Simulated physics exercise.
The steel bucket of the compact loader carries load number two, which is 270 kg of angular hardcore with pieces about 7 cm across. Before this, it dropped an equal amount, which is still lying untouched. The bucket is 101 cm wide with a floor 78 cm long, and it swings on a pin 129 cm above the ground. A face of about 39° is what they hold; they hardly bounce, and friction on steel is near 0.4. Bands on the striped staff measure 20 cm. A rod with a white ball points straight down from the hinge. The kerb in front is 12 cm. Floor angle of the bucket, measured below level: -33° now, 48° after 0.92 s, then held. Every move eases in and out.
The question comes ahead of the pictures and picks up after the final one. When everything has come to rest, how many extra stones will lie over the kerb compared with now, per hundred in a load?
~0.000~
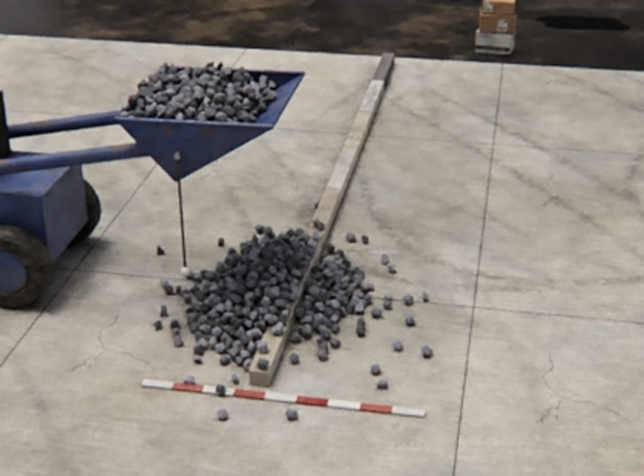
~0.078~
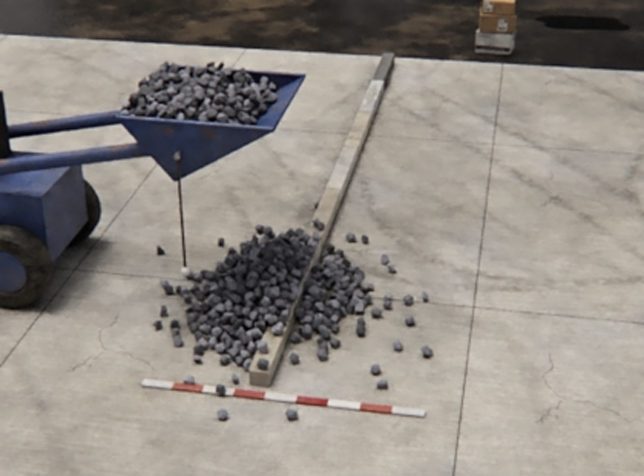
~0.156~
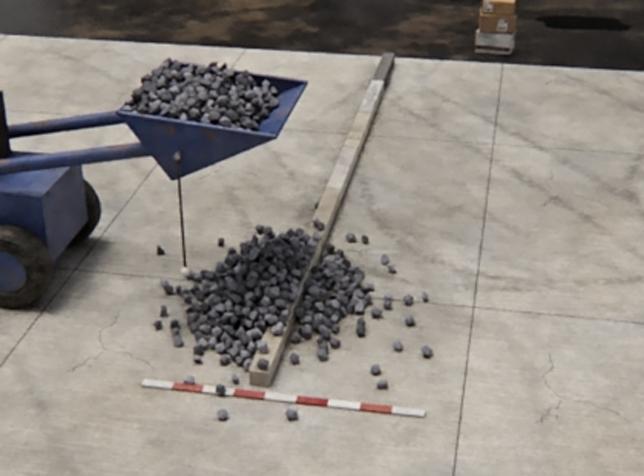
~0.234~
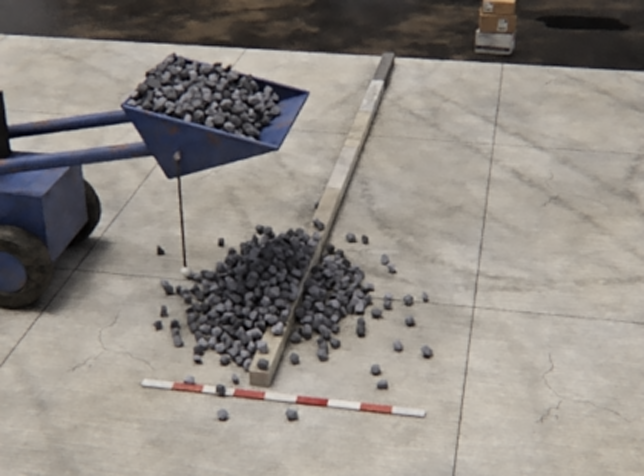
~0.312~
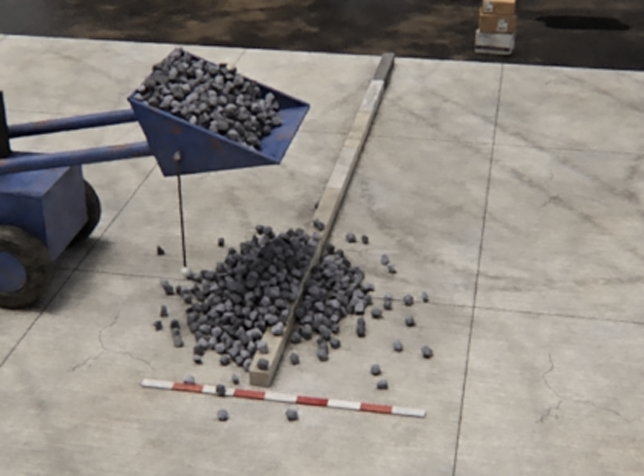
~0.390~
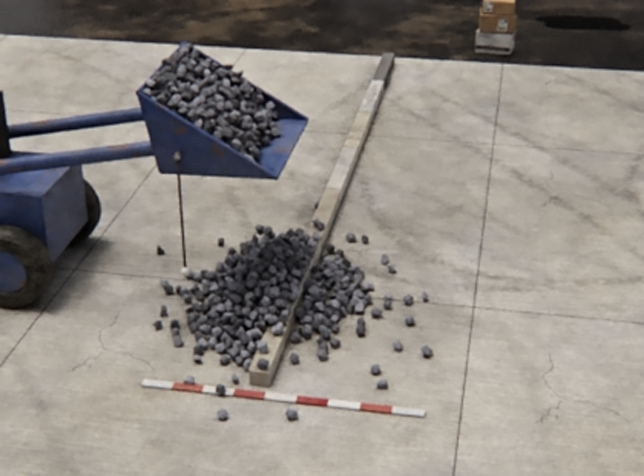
About 76 per hundred.
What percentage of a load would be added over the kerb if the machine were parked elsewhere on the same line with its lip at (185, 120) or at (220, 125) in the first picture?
About 0 per cent for the first, 15 per cent for the second.
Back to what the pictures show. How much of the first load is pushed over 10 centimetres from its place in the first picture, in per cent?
About 5 per cent.
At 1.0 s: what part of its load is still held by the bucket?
Near 50 per cent of the load is held.
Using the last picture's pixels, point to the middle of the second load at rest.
Their middle rests near (331, 285).
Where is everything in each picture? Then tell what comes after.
Lip at (273, 127), floor tilted -33°, highest stones at (197, 76). The earlier load is highest near (267, 274), 27 cm above ground level, 81 % on this side of the kerb, 19 % over the kerb, in the first frame.
The bucket is at -31°, its lip at (274, 130); the top of the load is at (198, 76); the stones move at 0.2 m/s on average, in the second frame.
The bucket is at -27°, its lip at (276, 137); the top of the load is at (179, 74); the stones move at 0.3 m/s on average, in the third frame.
Lip at (278, 149), floor tilted -20°, highest stones at (171, 67); the stones move at 0.4 m/s on average, in the fourth frame.
The bucket is at -11°, its lip at (279, 163); the top of the load is at (172, 63); the stones move at 0.4 m/s on average, in the fifth frame.
Lip at (278, 179), floor tilted -2°, highest stones at (181, 59); the stones move at 0.5 m/s on average, in the sixth frame.
After 0.7 s the floor is at 35°; in per cent of one load, 99 in the bucket, 81 on this side of the kerb, 19 over the kerb; the foremost stones are at (402, 332).
After 1.0 s the floor is at 48°; in per cent of one load, 52 in the bucket, 127 on this side of the kerb, 20 over the kerb; the foremost stones are at (402, 332).
After 1.4 s the floor is at 48°; in per cent of one load, 2 in the bucket, 125 on this side of the kerb, 73 over the kerb; the foremost stones are at (404, 331).
After 3.9 s the floor is at 48°; in per cent of one load, 0 in the bucket, 105 on this side of the kerb, 95 over the kerb; the foremost stones are at (468, 328). Net gain over the kerb, 76.
